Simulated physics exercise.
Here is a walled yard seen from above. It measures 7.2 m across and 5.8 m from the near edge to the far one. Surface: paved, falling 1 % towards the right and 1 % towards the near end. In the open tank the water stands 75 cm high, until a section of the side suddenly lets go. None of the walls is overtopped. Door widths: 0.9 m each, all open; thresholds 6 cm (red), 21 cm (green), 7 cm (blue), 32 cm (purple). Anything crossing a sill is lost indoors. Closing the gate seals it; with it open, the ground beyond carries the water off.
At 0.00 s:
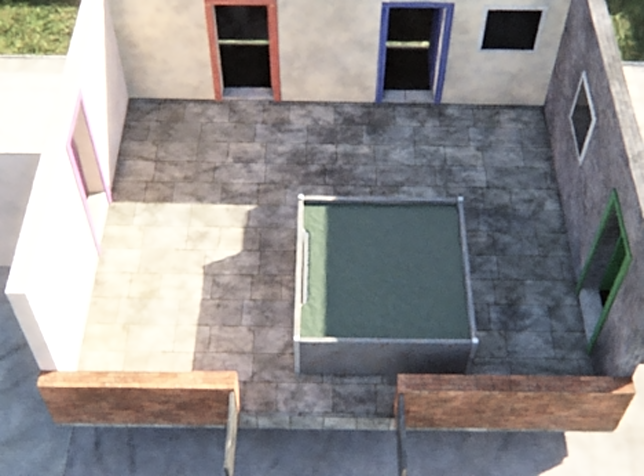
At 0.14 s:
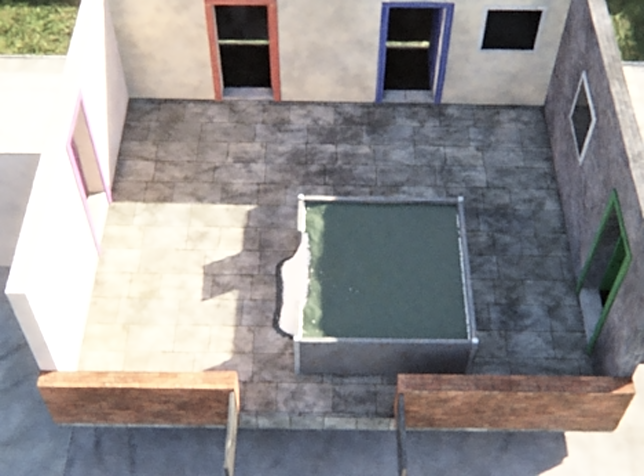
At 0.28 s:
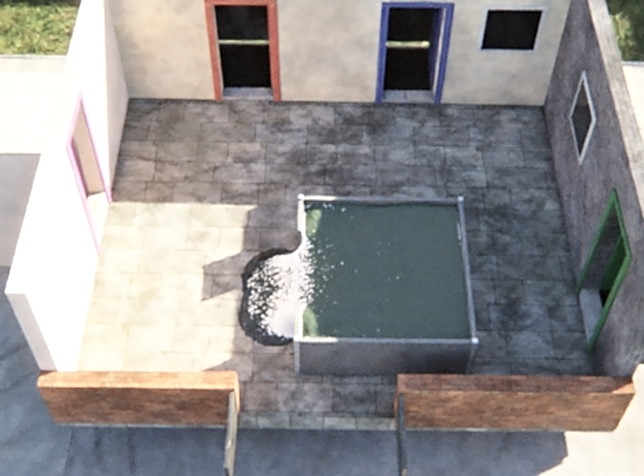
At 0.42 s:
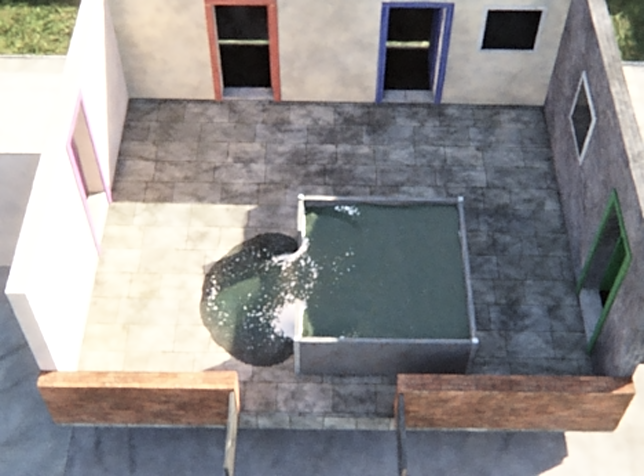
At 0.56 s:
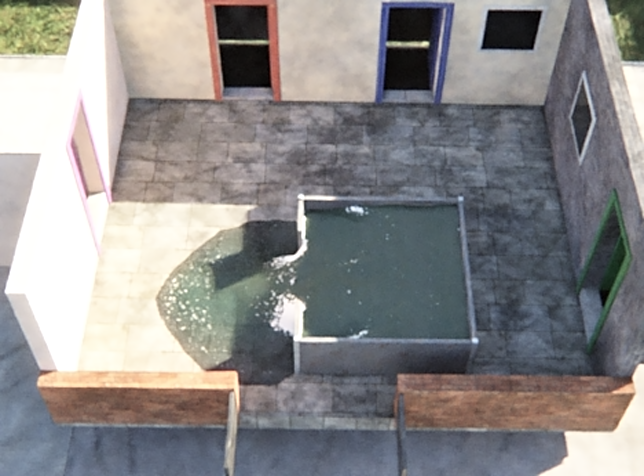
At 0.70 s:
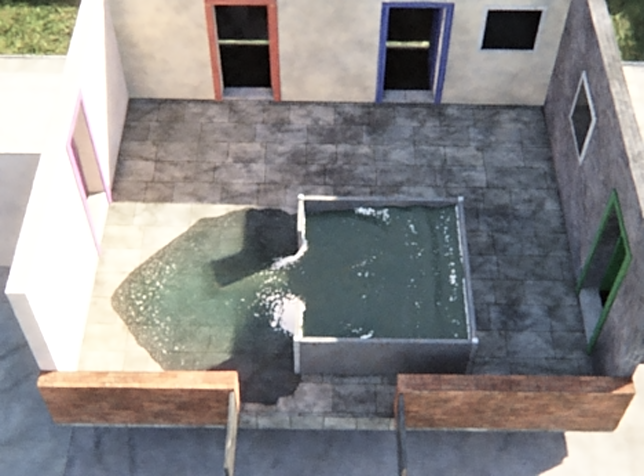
Green water bursts from the left side of a square, grey-walled open tank standing right of centre in a walled, stone-paved yard, seen from high above by a still camera. Orange and blue doorways and a dark window line the back wall, with a pink-framed opening left, a green one right, and low brick walls in front. The water first bulges out, then churns white and fans leftward across the sunlit paving, while ripples spread over the tank's surface.
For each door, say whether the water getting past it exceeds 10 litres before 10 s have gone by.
By that time: The red door exceeds 10 litres; the green door stays at or below 10 litres; the blue door stays at or below 10 litres; the purple door stays at or below 10 litres.
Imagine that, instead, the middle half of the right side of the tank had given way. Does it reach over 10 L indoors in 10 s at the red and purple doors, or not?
Red: Within the limit; purple: Within the limit.
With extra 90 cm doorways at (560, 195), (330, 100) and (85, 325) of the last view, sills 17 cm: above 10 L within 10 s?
In sequence the answers are less than that, less than that and more than that.
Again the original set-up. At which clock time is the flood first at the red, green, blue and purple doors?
The front reaches red at 3.0 s, green at 6.0 s, blue at 4.5 s, purple at 1.1 s.
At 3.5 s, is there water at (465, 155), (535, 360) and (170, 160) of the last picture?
Listed in sequence, the spots are bone dry, bone dry and drenched.
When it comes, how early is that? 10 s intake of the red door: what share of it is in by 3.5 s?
Roughly 0%.
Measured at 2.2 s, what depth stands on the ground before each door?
Measured in centimetres, the red door gives 0, the green door 0, the blue door 0 and the purple door 29.
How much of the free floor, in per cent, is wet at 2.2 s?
Roughly 35 percent.
After 1.4 s water covers 30 % of the floor and is deepest (49 cm) near (72, 397); red door not reached, green door not reached, blue door not reached, purple door 27 cm at the sill, 0 L in.
After 2.2 s water covers 35 % of the floor and is deepest (46 cm) near (85, 329); red door not reached, green door not reached, blue door not reached, purple door 29 cm at the sill, 0 L in.
After 3.5 s water covers 40 % of the floor and is deepest (29 cm) near (187, 320); red door 9 cm at the sill, 0 L in, green door not reached, blue door not reached, purple door 20 cm at the sill, 0 L in.
After 6.0 s water covers 80 % of the floor and is deepest (22 cm) near (125, 121); red door 14 cm at the sill, 46 L in, green door not reached, blue door 5 cm at the sill, 0 L in, purple door 16 cm at the sill, 0 L in.
After 10.0 s water covers 100 % of the floor and is deepest (20 cm) near (535, 404); red door 10 cm at the sill, 106 L in, green door 8 cm at the sill, 0 L in, blue door 5 cm at the sill, 0 L in, purple door 10 cm at the sill, 0 L in.
